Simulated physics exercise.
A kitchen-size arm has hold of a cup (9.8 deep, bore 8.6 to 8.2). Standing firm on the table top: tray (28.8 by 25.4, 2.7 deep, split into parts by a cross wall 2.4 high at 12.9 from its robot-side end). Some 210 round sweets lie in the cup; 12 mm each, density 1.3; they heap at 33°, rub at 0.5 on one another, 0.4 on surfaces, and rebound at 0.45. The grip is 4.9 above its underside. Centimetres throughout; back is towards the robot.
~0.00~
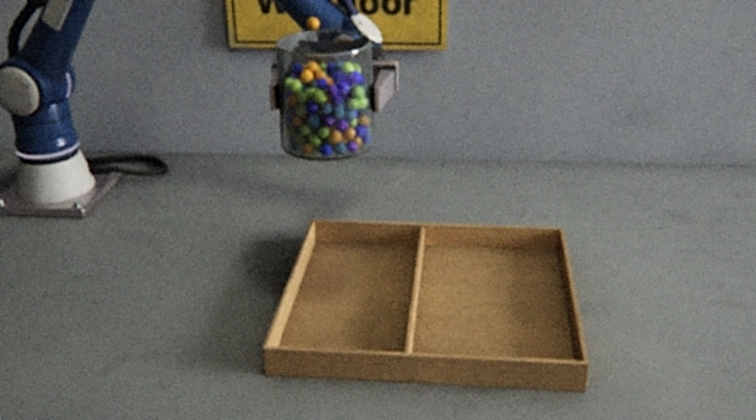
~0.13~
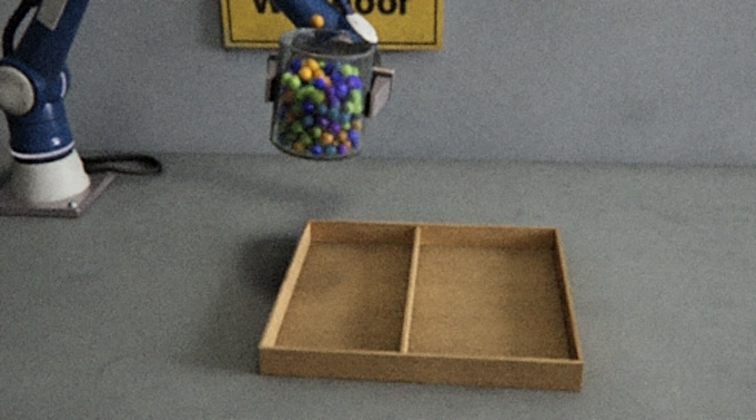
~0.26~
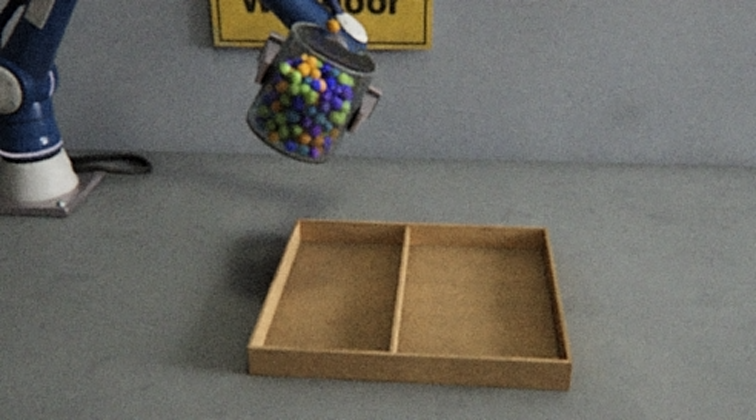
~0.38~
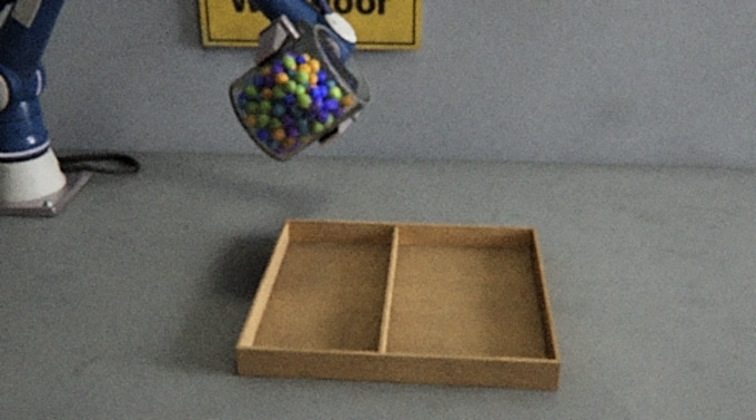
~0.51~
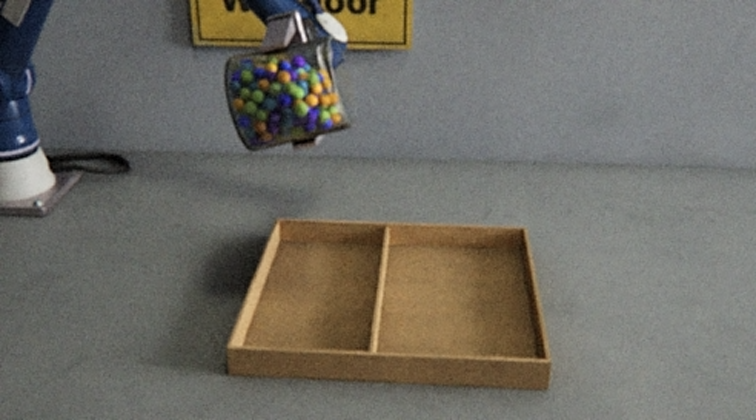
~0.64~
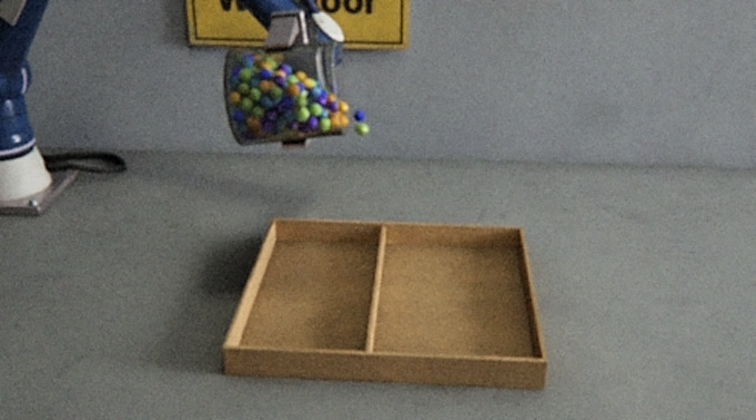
A robot arm tips a clear cup of colourful balls rightward above a divided tray.
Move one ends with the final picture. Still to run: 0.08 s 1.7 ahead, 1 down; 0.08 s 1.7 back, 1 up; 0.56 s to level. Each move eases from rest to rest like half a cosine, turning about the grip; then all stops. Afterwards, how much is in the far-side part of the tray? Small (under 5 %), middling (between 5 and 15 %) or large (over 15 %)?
Share in the far-side part of the tray: Middling (between 5 and 15 %).
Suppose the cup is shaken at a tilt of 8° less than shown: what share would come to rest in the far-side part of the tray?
It would be near 5 per cent.
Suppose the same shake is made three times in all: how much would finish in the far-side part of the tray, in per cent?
It would be near 25 per cent.
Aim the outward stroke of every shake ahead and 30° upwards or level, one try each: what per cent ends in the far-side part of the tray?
About 25 and 20 per cent.
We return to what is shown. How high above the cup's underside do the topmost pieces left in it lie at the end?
About 8.5 cm.
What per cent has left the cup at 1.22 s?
About 10 per cent by then.
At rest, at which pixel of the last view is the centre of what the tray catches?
At about (429, 296).
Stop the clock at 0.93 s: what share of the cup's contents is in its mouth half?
Some 40 per cent.
After 0.93 s, tilted 73° forward, highest piece 25 above the table; 192 in the cup, 8 in the far-side part, 1 in the robot-side part, 12 in flight or on a rim.
After 1.22 s, tilted 13° forward, highest piece 27 above the table; 190 in the cup, 21 in the far-side part, 2 in the robot-side part.
After 1.56 s, level, highest piece 27 above the table; 190 in the cup, 21 in the far-side part, 2 in the robot-side part.
After 2.61 s, level, highest piece 27 above the table; 190 in the cup, 21 in the far-side part, 2 in the robot-side part.
At rest, 190 in the cup, 21 in the far-side part, 2 in the robot-side part. That is 10 % in the far-side part of the tray.
